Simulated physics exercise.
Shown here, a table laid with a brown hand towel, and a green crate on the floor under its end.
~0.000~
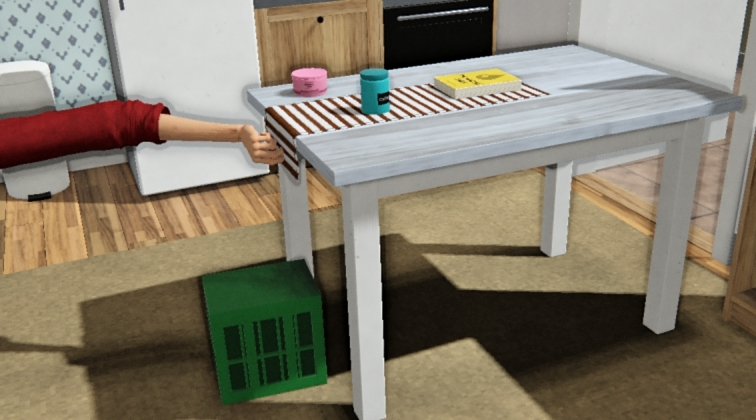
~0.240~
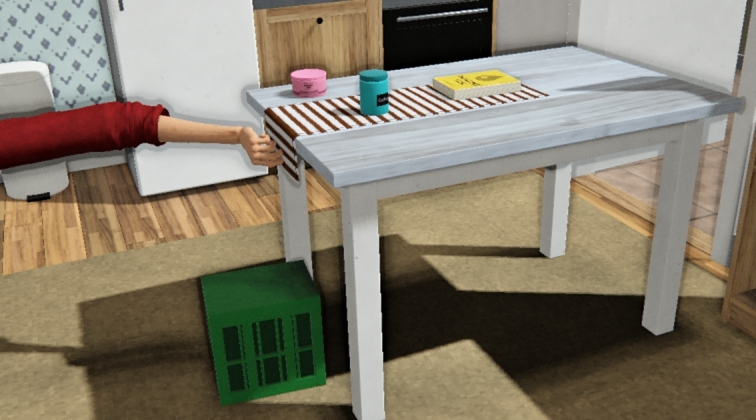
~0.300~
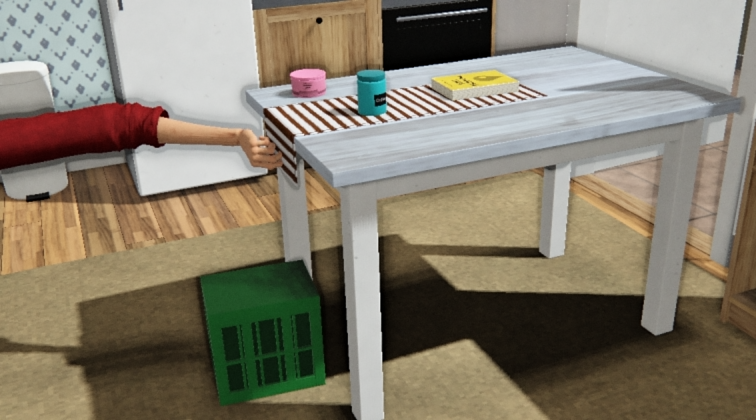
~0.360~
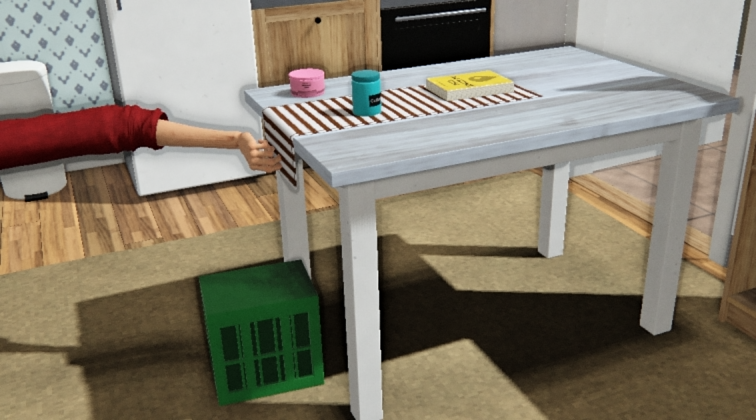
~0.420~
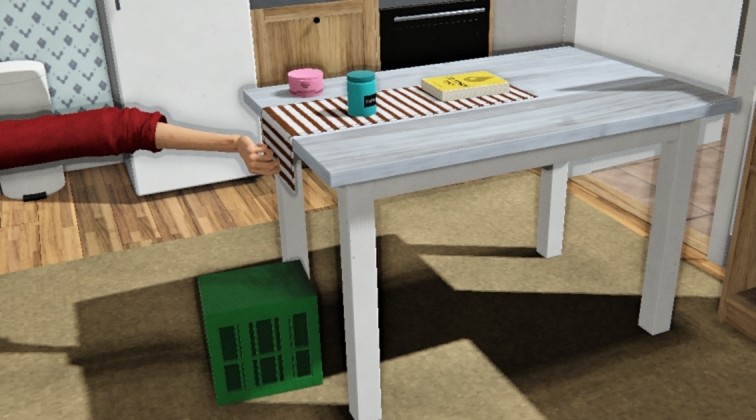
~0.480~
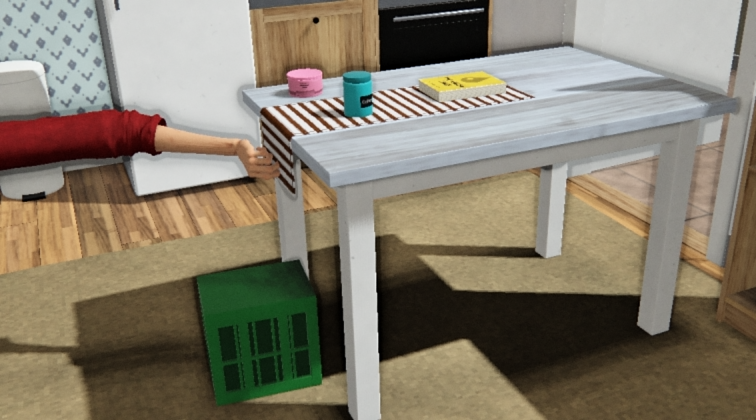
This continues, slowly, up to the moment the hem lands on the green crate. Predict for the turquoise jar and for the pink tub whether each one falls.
The turquoise jar does fall. The pink tub does not fall.
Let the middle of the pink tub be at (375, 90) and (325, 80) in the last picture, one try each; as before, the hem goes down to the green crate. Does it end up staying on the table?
So, try one: It ends up off the top; try two: It never leaves the top.
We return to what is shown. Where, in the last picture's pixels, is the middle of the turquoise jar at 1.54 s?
Around (291, 104).
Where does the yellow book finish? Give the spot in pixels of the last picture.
In the last view its middle is at (363, 101).
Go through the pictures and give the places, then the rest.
The first frame shows hand towel end (299, 183); turquoise jar (374, 72); pink tub (309, 73); yellow book (477, 78); top of the crate (248, 298).
The second frame shows hand towel end (299, 185), far hem (550, 96); pink tub (308, 73); pink tub stands beside the cloth.
The third frame shows hand towel end (297, 187); turquoise jar (371, 73).
The fourth frame shows hand towel end (297, 190), far hem (543, 97); pink tub (307, 73).
The fifth frame shows hand towel end (295, 194); turquoise jar (361, 74).
The sixth frame shows hand towel end (296, 198), far hem (535, 98); turquoise jar (357, 74); pink tub (305, 73); top of the crate (242, 299).
After 1.54 s, hem going down; jar carried along near (292, 104); tub unmoved.
After 2.38 s, hem on the crate; jar down below near (243, 263); tub unmoved.
At rest, hem on the crate; jar down below near (243, 263); tub unmoved. The turquoise jar is carried off the end and the pink tub stays on the table.
